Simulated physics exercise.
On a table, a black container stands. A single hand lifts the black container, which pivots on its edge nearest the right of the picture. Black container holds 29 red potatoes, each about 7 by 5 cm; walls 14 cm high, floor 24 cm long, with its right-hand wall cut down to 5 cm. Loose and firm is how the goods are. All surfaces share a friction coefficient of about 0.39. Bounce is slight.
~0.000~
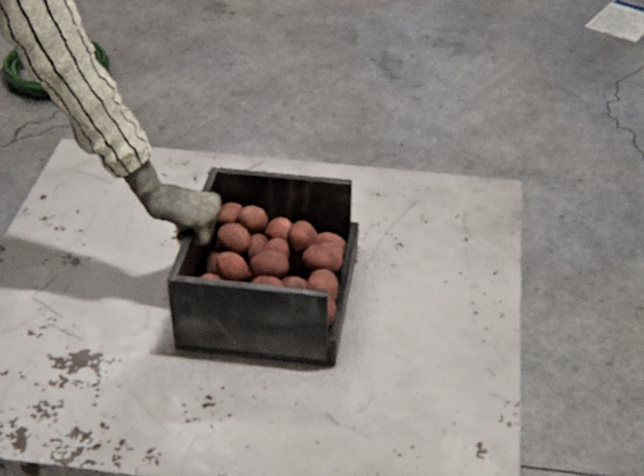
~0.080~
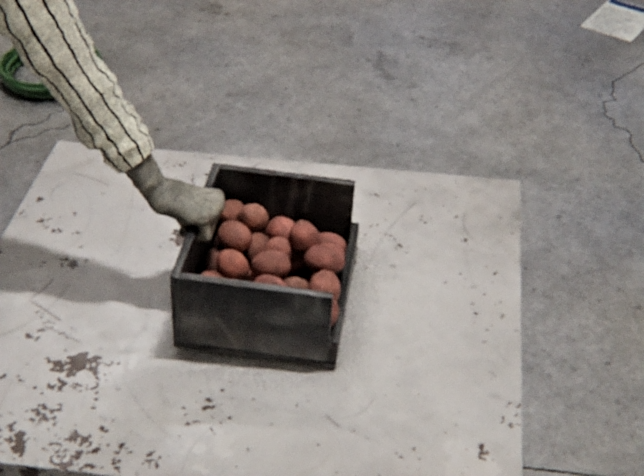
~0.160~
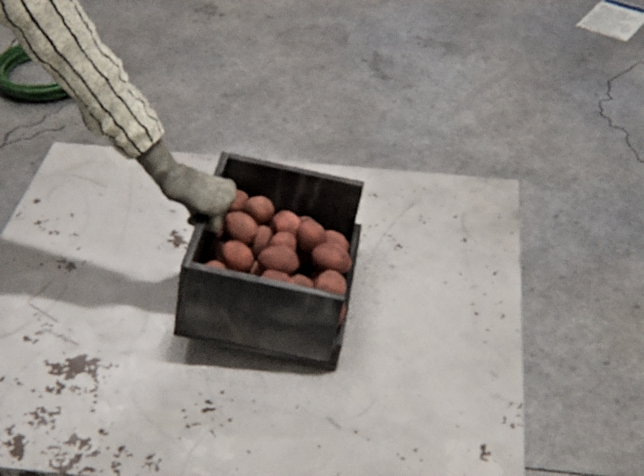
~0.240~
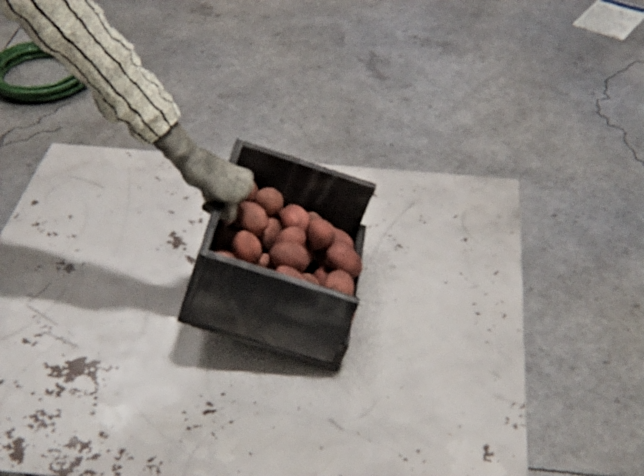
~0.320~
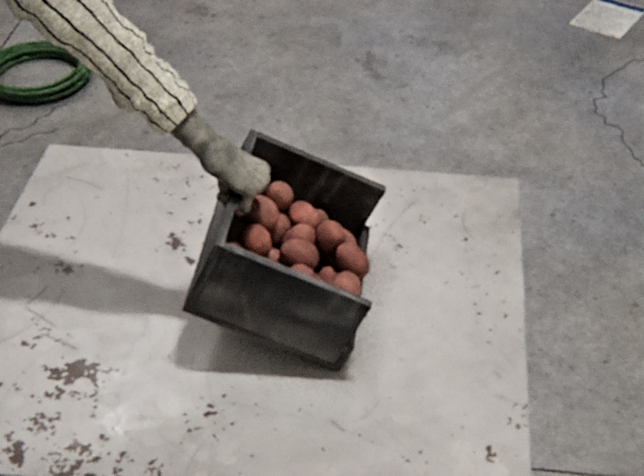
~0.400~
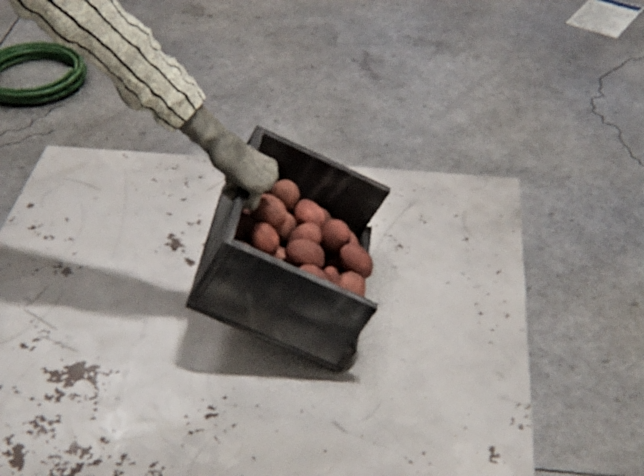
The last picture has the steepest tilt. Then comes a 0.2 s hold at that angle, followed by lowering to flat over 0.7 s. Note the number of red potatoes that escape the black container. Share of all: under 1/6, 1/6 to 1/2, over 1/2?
Under 1/6.
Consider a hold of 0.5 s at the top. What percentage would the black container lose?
Black container: 10%.
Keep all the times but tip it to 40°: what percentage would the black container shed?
Then it's 40 per cent for the black container.
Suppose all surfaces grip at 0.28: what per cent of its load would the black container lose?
Then the black container sheds 0 per cent of its load.
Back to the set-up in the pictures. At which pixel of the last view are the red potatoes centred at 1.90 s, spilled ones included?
I'd put it close to (277, 279).
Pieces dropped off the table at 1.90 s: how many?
Estimated number of pieces: About 0.
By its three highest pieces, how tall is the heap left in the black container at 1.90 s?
Roughly 10 cm high.
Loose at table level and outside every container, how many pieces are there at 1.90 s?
Roughly 1 of them.
After 0.64 s, tilt 26°; 0 of 29 out of the black container.
After 0.94 s, tilt 14°; 1 of 29 out of the black container.
After 1.36 s, tilt 0°; 1 of 29 out of the black container.
Final count (at 1.90 s), 1 of 29 out of the black container. Asked share, 1 of 29, 3 per cent.
